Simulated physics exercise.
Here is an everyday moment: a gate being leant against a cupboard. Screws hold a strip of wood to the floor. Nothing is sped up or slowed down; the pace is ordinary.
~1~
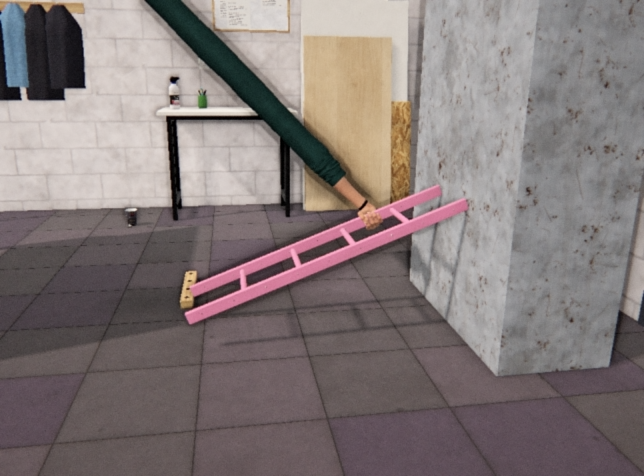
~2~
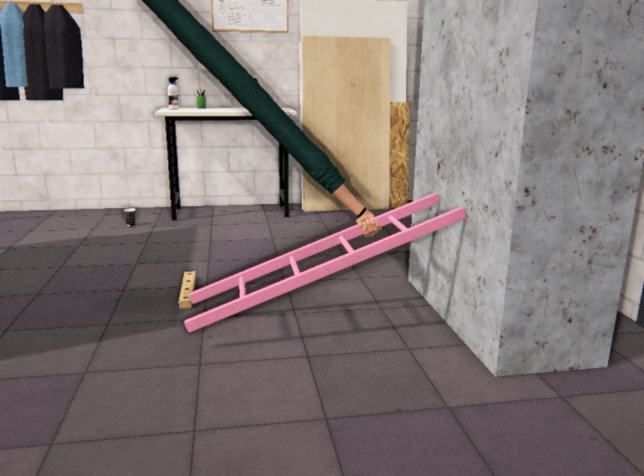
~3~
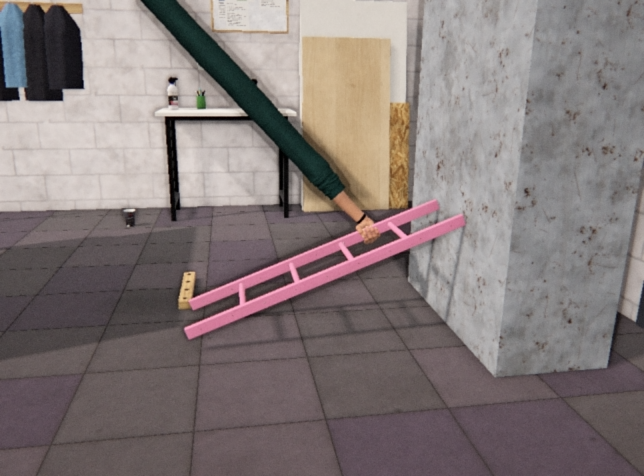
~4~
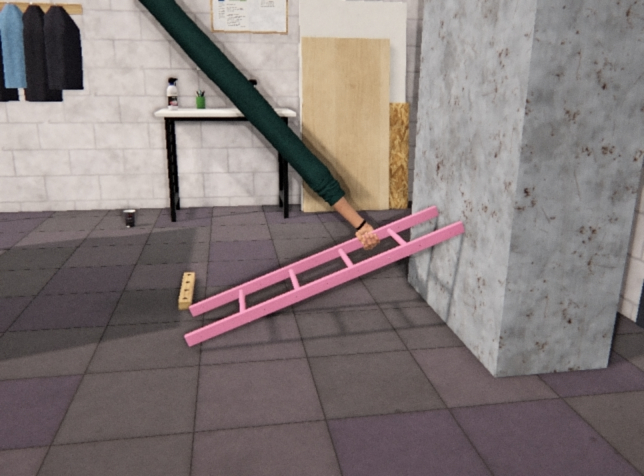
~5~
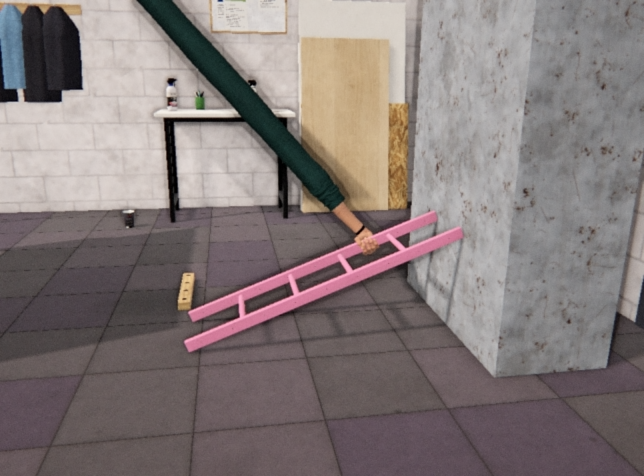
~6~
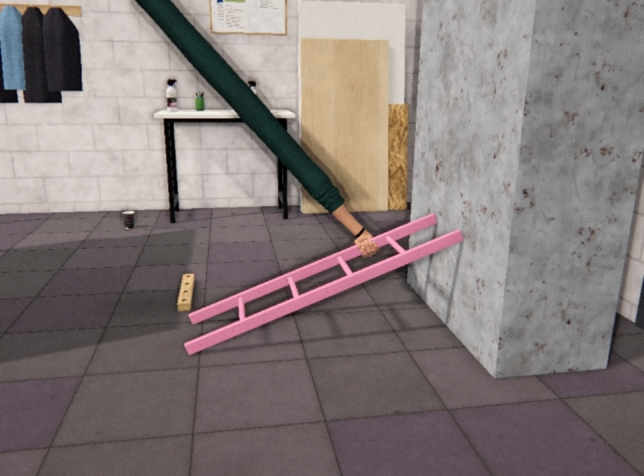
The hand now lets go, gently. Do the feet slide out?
Slithers away.
Then, 0.22 s on from there, pink gate turned 8° from its first pose near (315, 296).
Then, 0.30 s on from there, pink gate turned 17° from its first pose near (312, 317).
Then, 0.44 s on from there, pink gate turned 23° from its first pose near (311, 317).
In the end, the pink gate slips down, near (311, 325).
